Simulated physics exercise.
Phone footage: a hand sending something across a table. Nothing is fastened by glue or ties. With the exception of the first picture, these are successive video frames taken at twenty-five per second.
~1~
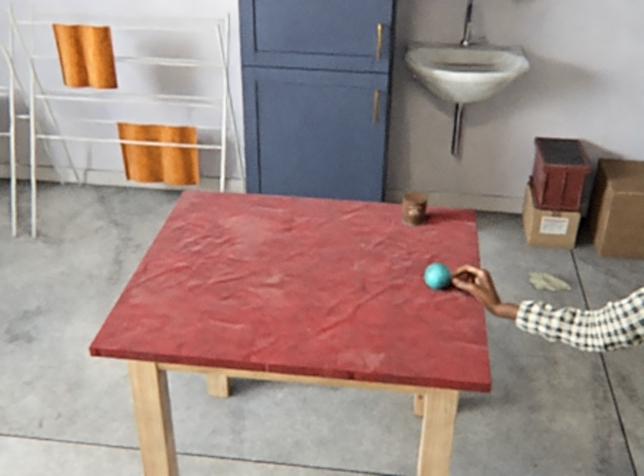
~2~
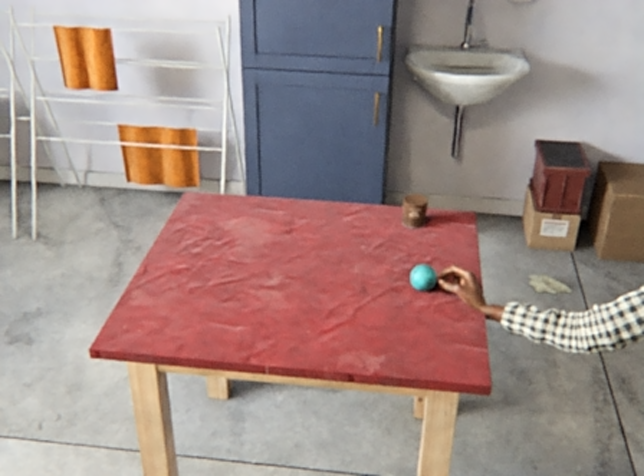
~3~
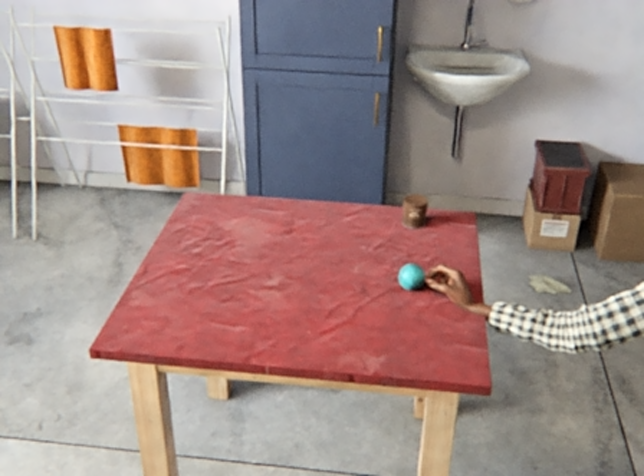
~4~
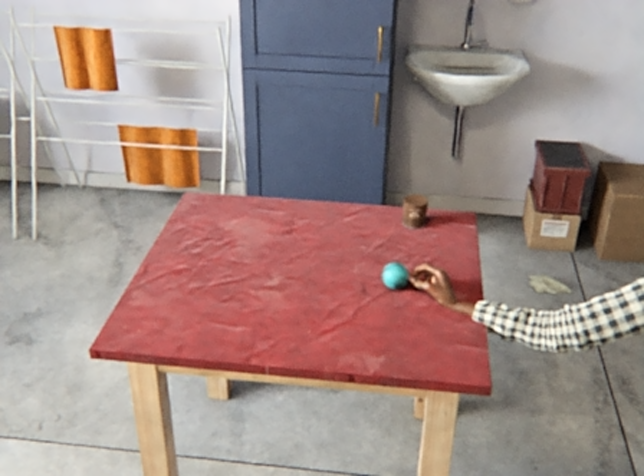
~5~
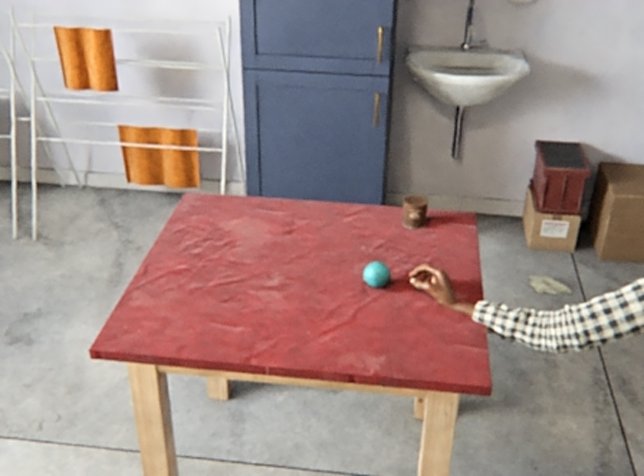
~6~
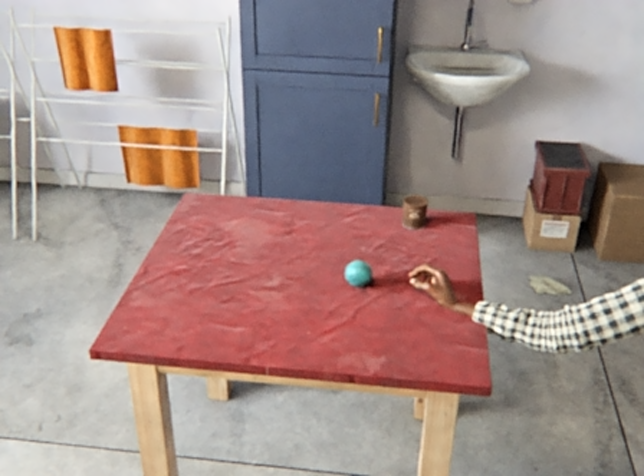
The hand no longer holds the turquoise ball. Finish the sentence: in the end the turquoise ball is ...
Off the table.
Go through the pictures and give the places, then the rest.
The first picture shows under the hand; turquoise ball (438, 276).
The second picture shows under the hand; turquoise ball (424, 278).
The third picture shows under the hand; turquoise ball (412, 277).
The fourth picture shows turquoise ball (396, 276).
The fifth picture shows turquoise ball (377, 275) moved about its own width.
The sixth picture shows turquoise ball (359, 274) moved about its own width.
Then, 0.20 s later than the last frame, turquoise ball moved well along near (274, 267).
Then, 0.50 s later than the last frame, turquoise ball moved well along near (165, 258).
Then, 0.70 s later than the last frame, turquoise ball now off the table.
Then, 1.00 s later than the last frame, things are still on the move.
When it is over, off the table, turquoise ball.
